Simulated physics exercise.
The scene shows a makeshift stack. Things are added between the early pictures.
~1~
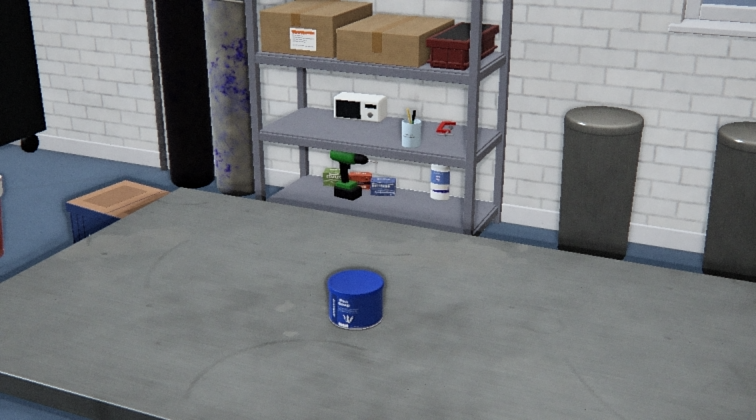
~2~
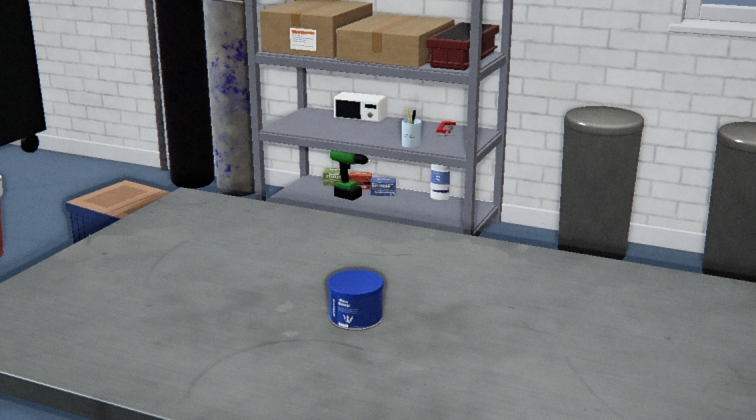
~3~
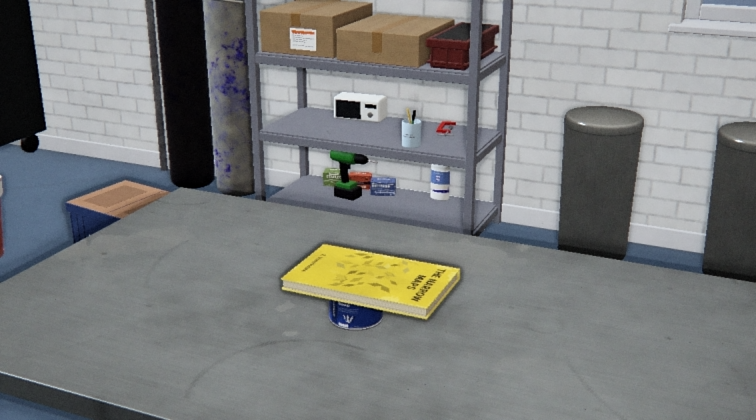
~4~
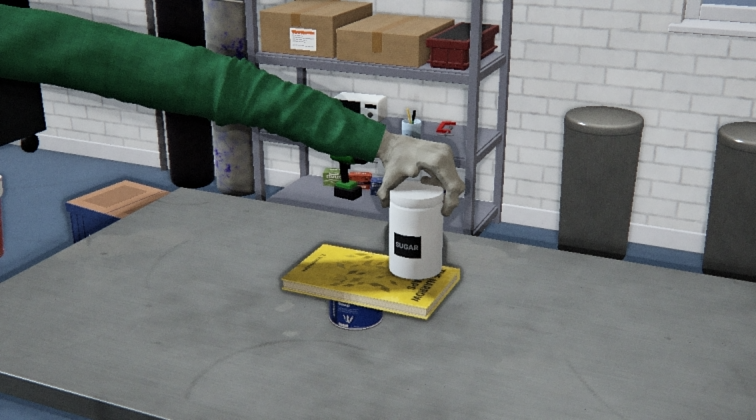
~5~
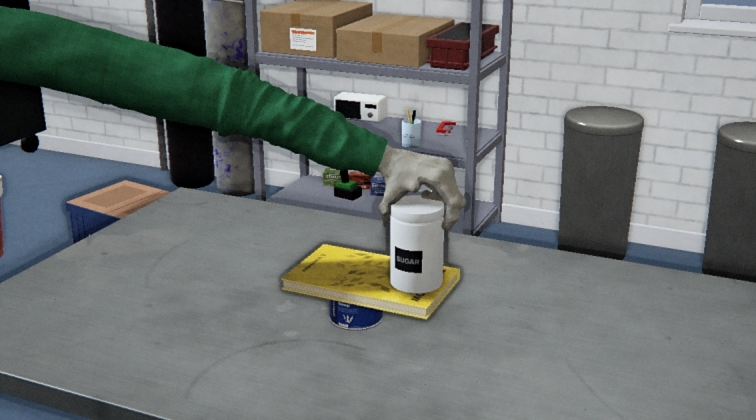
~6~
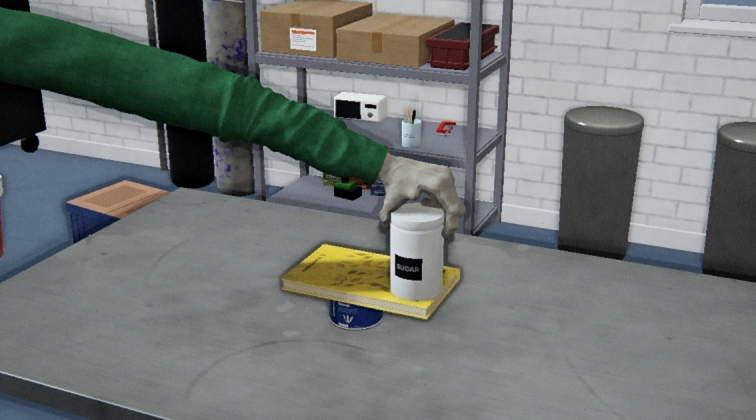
Yellow book appearing on a blue tin on a grey table, then a gloved hand lowering a white jar onto its right side.
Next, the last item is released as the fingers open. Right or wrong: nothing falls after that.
Wrong.
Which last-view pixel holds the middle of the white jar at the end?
Near (498, 314).
Then, 0.30 s on from there, white jar now fallen; yellow book turned 37° from how it was put.
Then, 0.40 s on from there, yellow book turned 37° from how it was put.
Then, 0.80 s on from there, things are still on the move.
In the end, fallen, white jar; the other 2 unmoved. At the end, from the last picture's camera, white jar near (498, 314). The stack loses its balance.
